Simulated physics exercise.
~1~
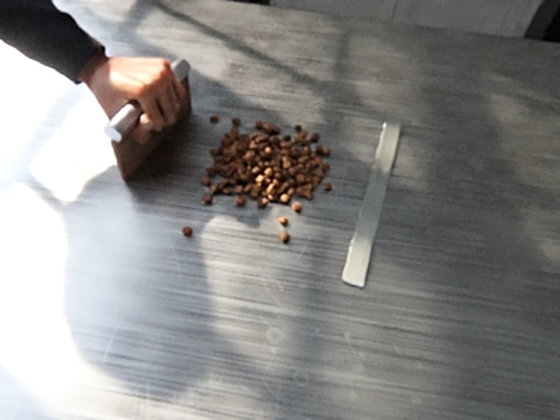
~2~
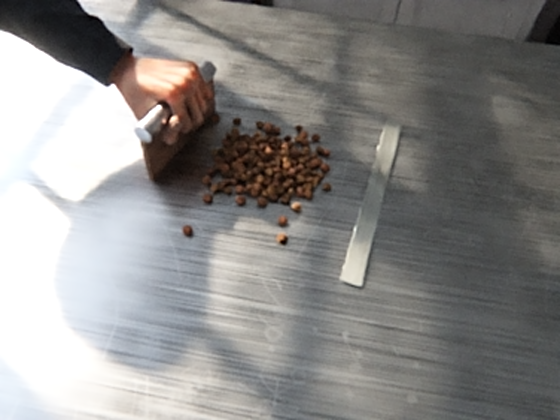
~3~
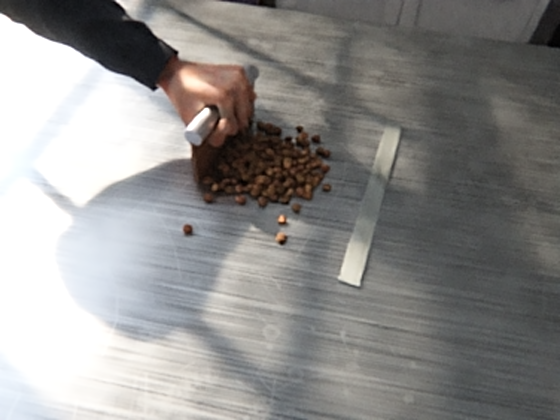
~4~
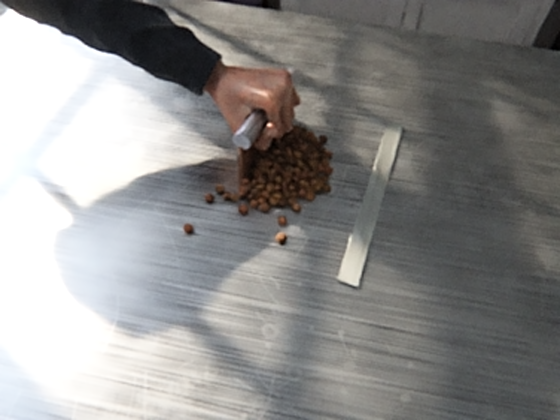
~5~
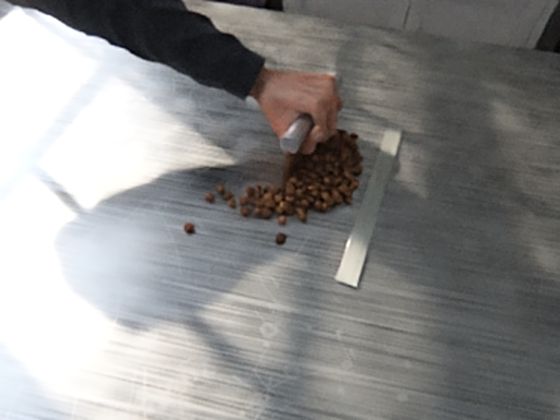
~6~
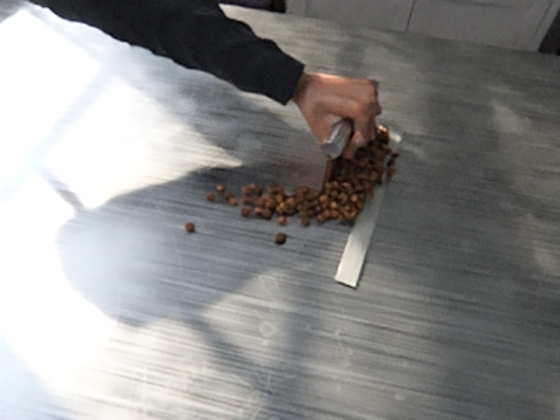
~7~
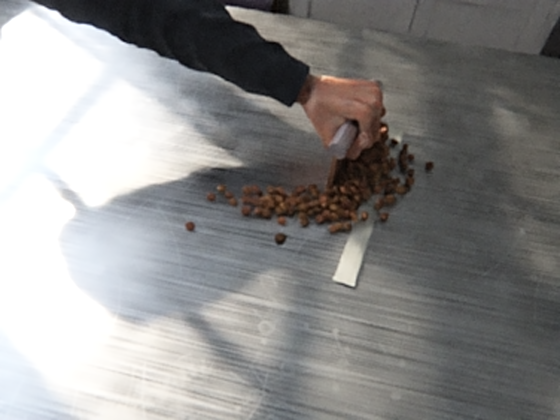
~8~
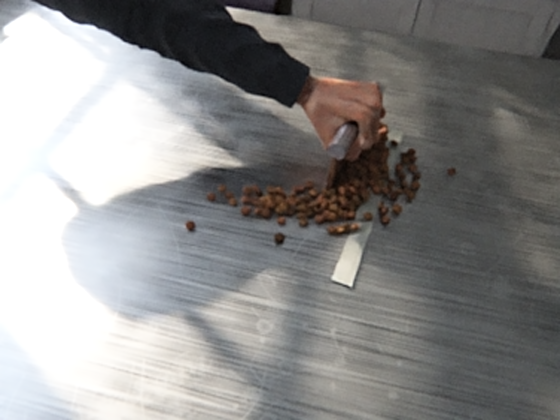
On a grey, streaky metal-looking tabletop seen from above at an angle, bright sunlight and shadows fall across the left side. A hand in a dark sleeve grips a scraper with a pale handle, left of a loose heap of brown kibble, with a flat pale strip lying to the right. The hand slides the scraper rightward into the heap, bunching the pieces and pushing them toward the strip. Kibble spills over the strip's upper part as the scraper halts. A few pieces roll beyond it, while most remain left of it, with stragglers trailing behind.
